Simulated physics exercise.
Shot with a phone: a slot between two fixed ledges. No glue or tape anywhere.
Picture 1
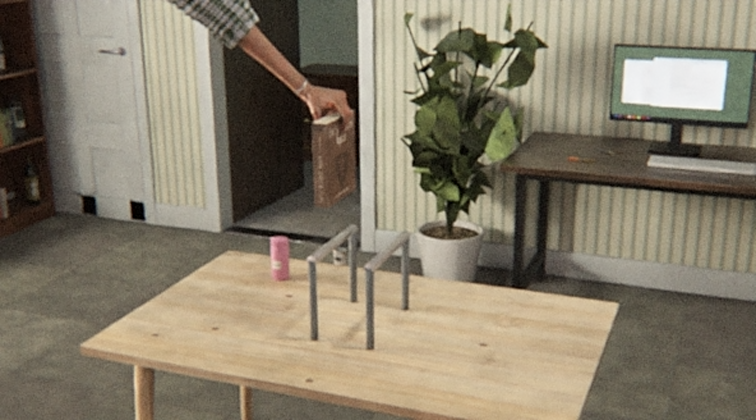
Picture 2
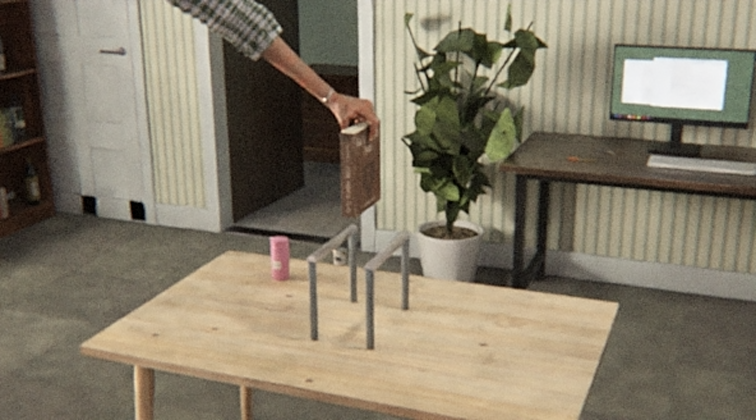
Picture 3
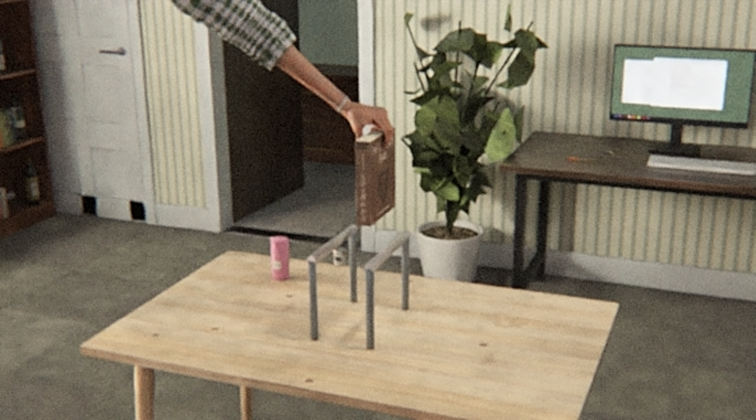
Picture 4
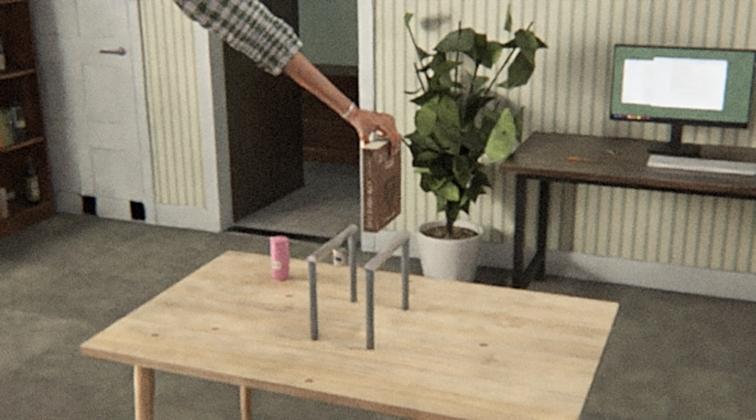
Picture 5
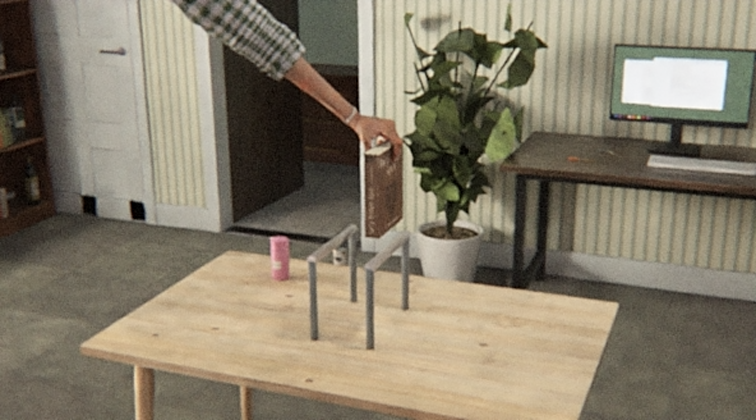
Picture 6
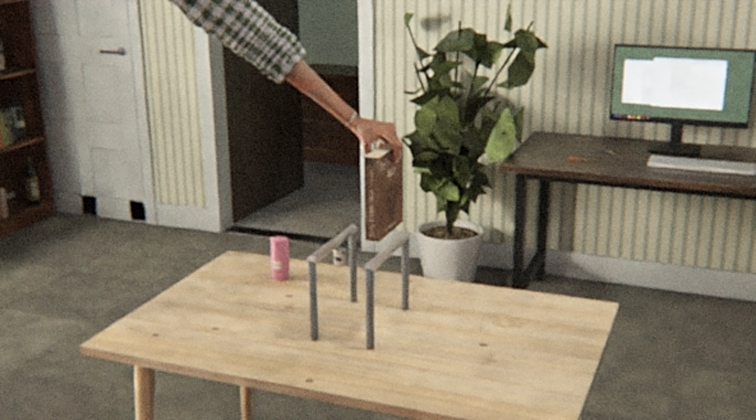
To begin with, a hand in a checked sleeve holds a brown book upright near a doorway, behind a wooden table with two grey rails and a pink shaker. The arm carries the book right, then eases it slightly lower and holds it still above the gap between the rails.
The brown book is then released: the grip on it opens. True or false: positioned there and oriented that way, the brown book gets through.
True.
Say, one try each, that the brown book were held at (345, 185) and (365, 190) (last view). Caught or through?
Well, first time it falls right through, and next time it falls right through.
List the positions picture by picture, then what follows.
On its way; brown book (335, 158); pink shaker (280, 259), in the first picture.
On its way; brown book (362, 167); pink shaker (280, 259), in the second picture.
On its way; brown book (376, 175); pink shaker (280, 259), in the third picture.
On its way; brown book (382, 182); pink shaker (280, 259), in the fourth picture.
On its way; brown book (384, 187); pink shaker (280, 259), in the fifth picture.
Held still over the gap; brown book (384, 190); pink shaker (280, 259), in the sixth picture.
Then, 0.50 s on from there, brown book turned 51° from how it was put near (354, 220).
Then, 0.80 s on from there, brown book turned 9° from how it was put near (354, 276).
Then, 1.30 s on from there, brown book turned 8° from how it was put near (363, 285).
In the end, moved from the start, brown book; pink shaker unmoved. The book reaches the table.
